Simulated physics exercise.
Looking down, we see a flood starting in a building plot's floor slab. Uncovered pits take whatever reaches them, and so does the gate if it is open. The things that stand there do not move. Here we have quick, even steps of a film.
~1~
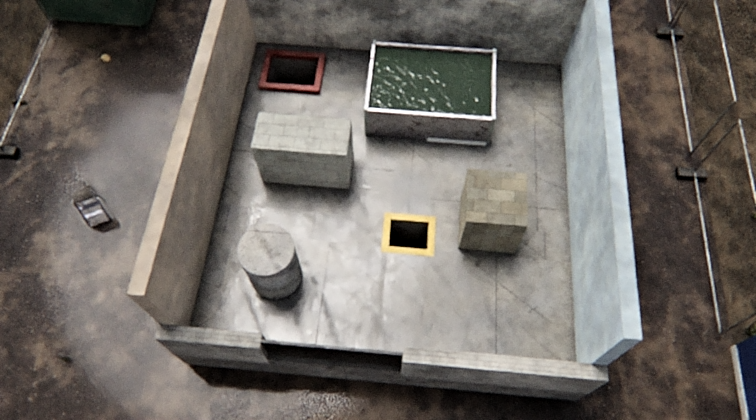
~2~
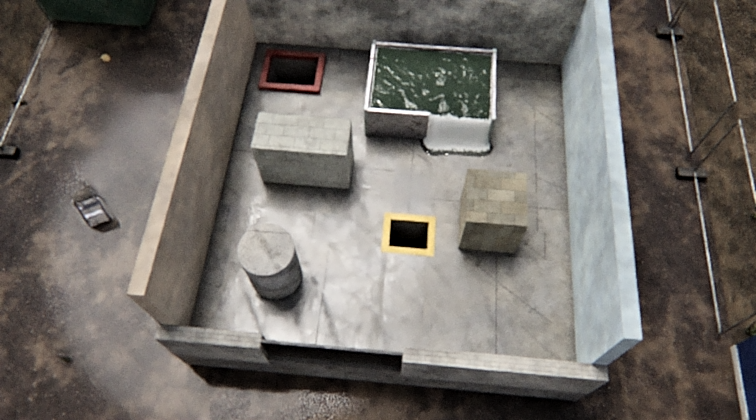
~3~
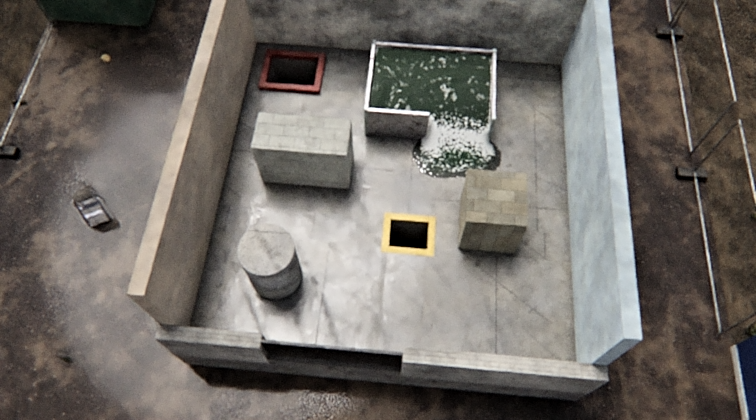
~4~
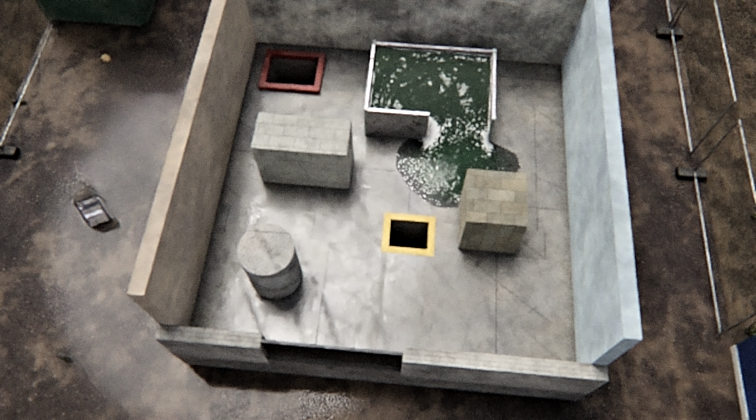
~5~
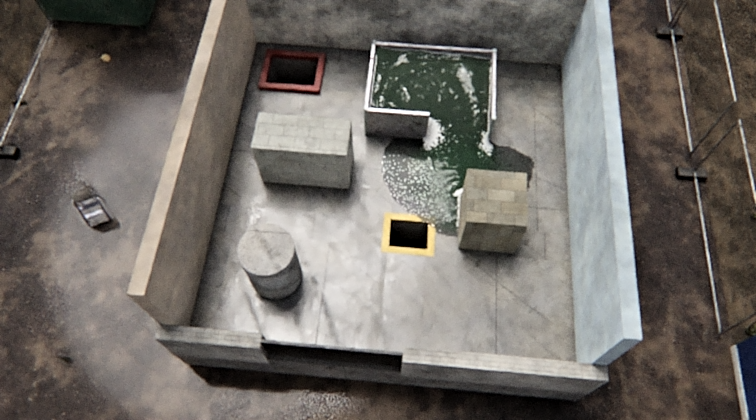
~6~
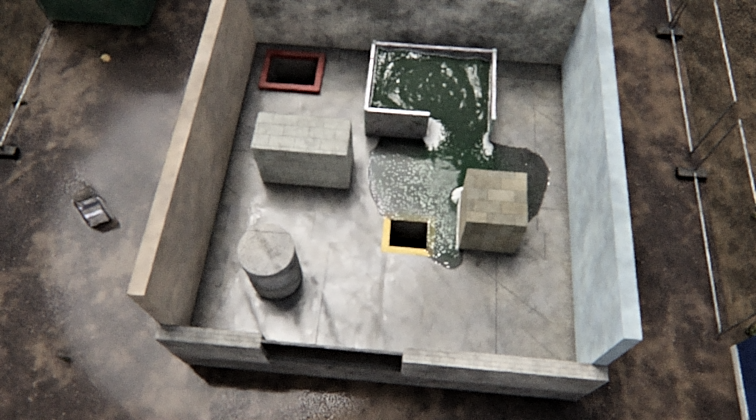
Dark green water pouring from a gap in an open tank, spreading across a walled concrete floor around a block and a yellow-edged opening.
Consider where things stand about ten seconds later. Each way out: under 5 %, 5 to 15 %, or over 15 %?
Gate under 5 %; yellow pit over 15 %; red pit under 5 %.
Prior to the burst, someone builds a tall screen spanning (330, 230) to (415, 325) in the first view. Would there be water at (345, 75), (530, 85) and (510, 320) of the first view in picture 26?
Okay, the first comes out left untouched, the next soaked, and the last soaked.
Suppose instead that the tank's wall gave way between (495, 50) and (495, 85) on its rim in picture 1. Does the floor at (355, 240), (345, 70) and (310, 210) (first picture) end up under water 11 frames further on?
First spot spared, second spot spared, third spot spared.
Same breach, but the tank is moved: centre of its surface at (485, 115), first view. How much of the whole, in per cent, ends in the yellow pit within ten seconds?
Parts in a hundred: Yellow 12.
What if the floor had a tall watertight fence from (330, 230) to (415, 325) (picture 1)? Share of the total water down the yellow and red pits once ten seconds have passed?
Shares in percent - yellow: 35; red: 0.
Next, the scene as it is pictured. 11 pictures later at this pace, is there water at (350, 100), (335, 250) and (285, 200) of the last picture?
Point 1: Unwetted; point 2: Inundated; point 3: Unwetted.
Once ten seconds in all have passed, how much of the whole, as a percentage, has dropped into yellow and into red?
In turn 28 and 0 per cent.
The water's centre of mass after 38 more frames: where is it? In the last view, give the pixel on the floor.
The centre of mass sits at about (434, 194).
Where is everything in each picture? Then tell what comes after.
The first picture shows still water in the open tank at (432, 82).
In the second picture, the front is at (487, 151), out from the gap at (458, 131).
In the third picture, the front is at a hidden place, out from the gap at (457, 132).
In the fourth picture, water pours out at (457, 133) and has run to (438, 202).
In the fifth picture, water pours out at (457, 133) and has run to (440, 228).
In the sixth picture, the front is at (455, 263), out from the gap at (457, 133).
A moment on, water covers 25 % of the floor; the gate 0 %, the yellow pit 4 %, the red pit 0 %.
Next, water covers 40 % of the floor; the gate 0 %, the yellow pit 9 %, the red pit 0 %.
Then, water covers 60 % of the floor; the gate 0 %, the yellow pit 15 %, the red pit 0 %.
Later, water covers 80 % of the floor; the gate 0 %, the yellow pit 20 %, the red pit 0 %.
In the end, water covers 95 % of the floor; the gate 0 %, the yellow pit 27 %, the red pit 0 %.
